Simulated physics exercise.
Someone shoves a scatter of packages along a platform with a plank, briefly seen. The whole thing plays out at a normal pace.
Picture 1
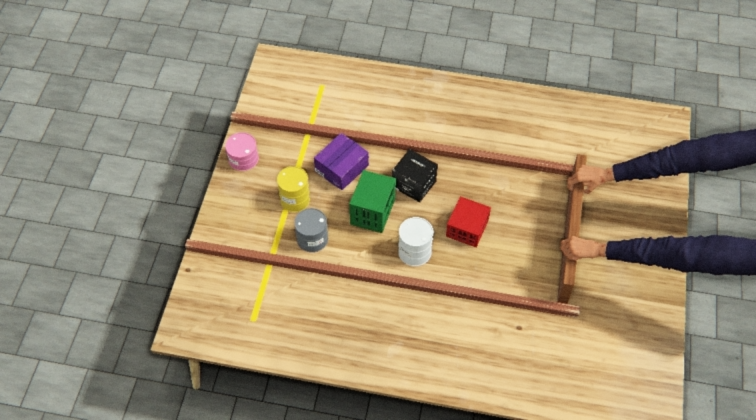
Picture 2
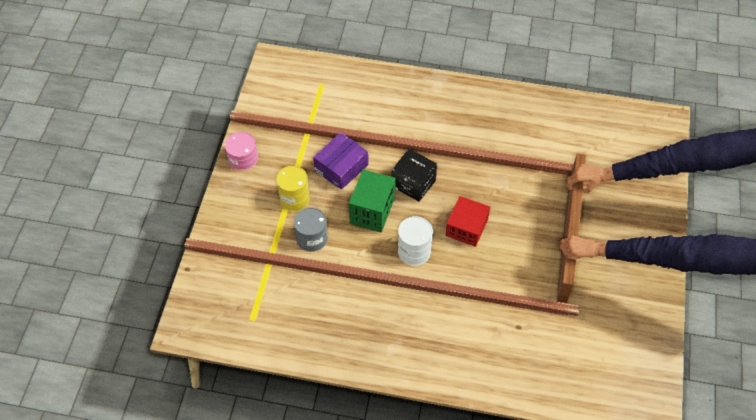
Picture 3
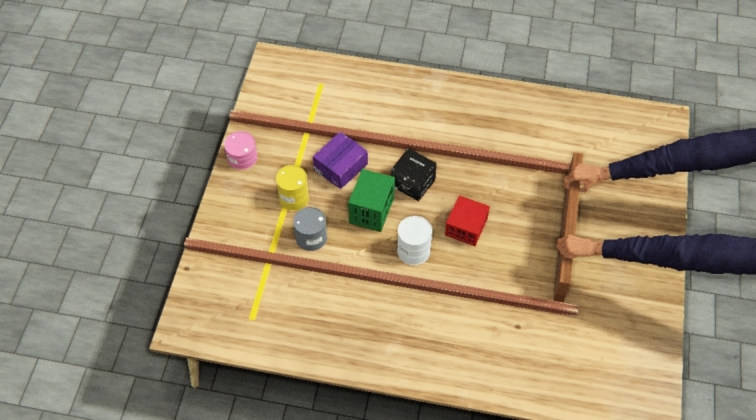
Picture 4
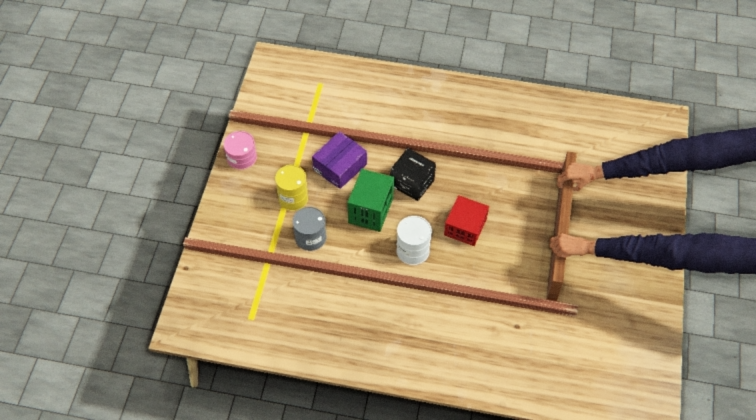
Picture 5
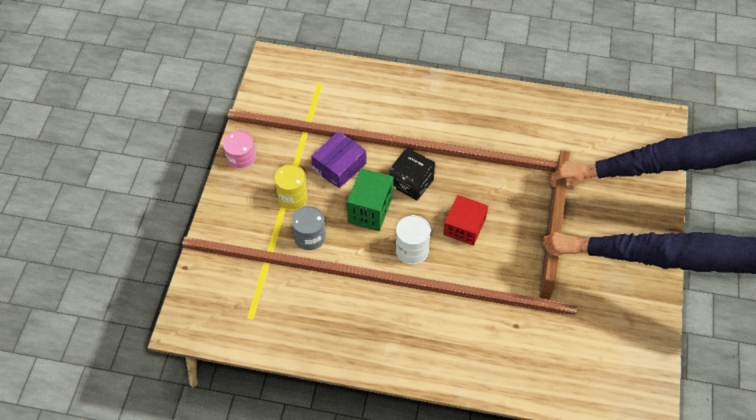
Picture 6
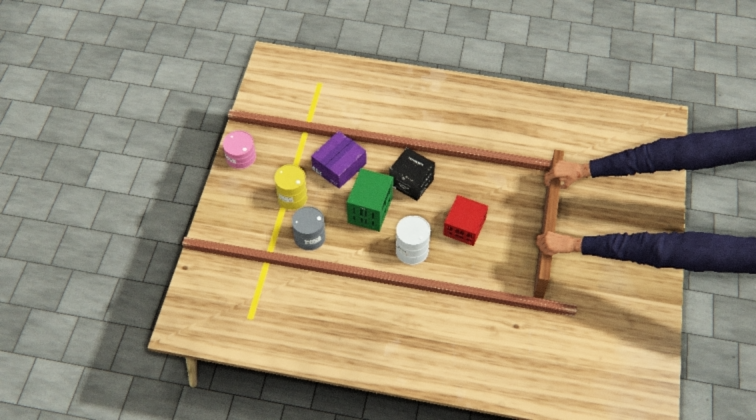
On a wooden table, two hands sliding a plank slightly left between rails towards colourful crates and canisters that stay still.
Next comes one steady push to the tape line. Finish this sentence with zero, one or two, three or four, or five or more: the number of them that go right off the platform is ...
The number of them that go right off the platform is one or two.
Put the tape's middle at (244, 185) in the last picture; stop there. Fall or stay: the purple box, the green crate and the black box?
Taking them in turn: Purple box ends up off it, green crate ends up off it, black box is still there.
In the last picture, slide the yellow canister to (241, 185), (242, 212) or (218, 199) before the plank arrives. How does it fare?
Place by place, it is safe; is safe; is safe.
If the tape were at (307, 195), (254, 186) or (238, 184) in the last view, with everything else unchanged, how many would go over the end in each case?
Those tries give 0, 4 and 5.
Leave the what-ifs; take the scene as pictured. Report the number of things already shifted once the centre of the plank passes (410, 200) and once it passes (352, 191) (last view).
4 at one spot and 7 at the other.
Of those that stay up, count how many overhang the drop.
That would be 1.
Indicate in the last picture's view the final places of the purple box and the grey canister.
In the last picture the purple box sits at (250, 137) while the grey canister sits at (228, 219).
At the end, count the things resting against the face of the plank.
Result: 3 in all.
Soon after, none off yet; pink canister at rest near (240, 150); yellow canister at rest near (291, 188); grey canister at rest near (309, 229).
After that, none off yet; pink canister at rest near (240, 150); yellow canister displaced about its own width near (254, 181); grey canister displaced about its own width near (277, 225).
In the end, the number that fall off is one or two; gone, pink canister.
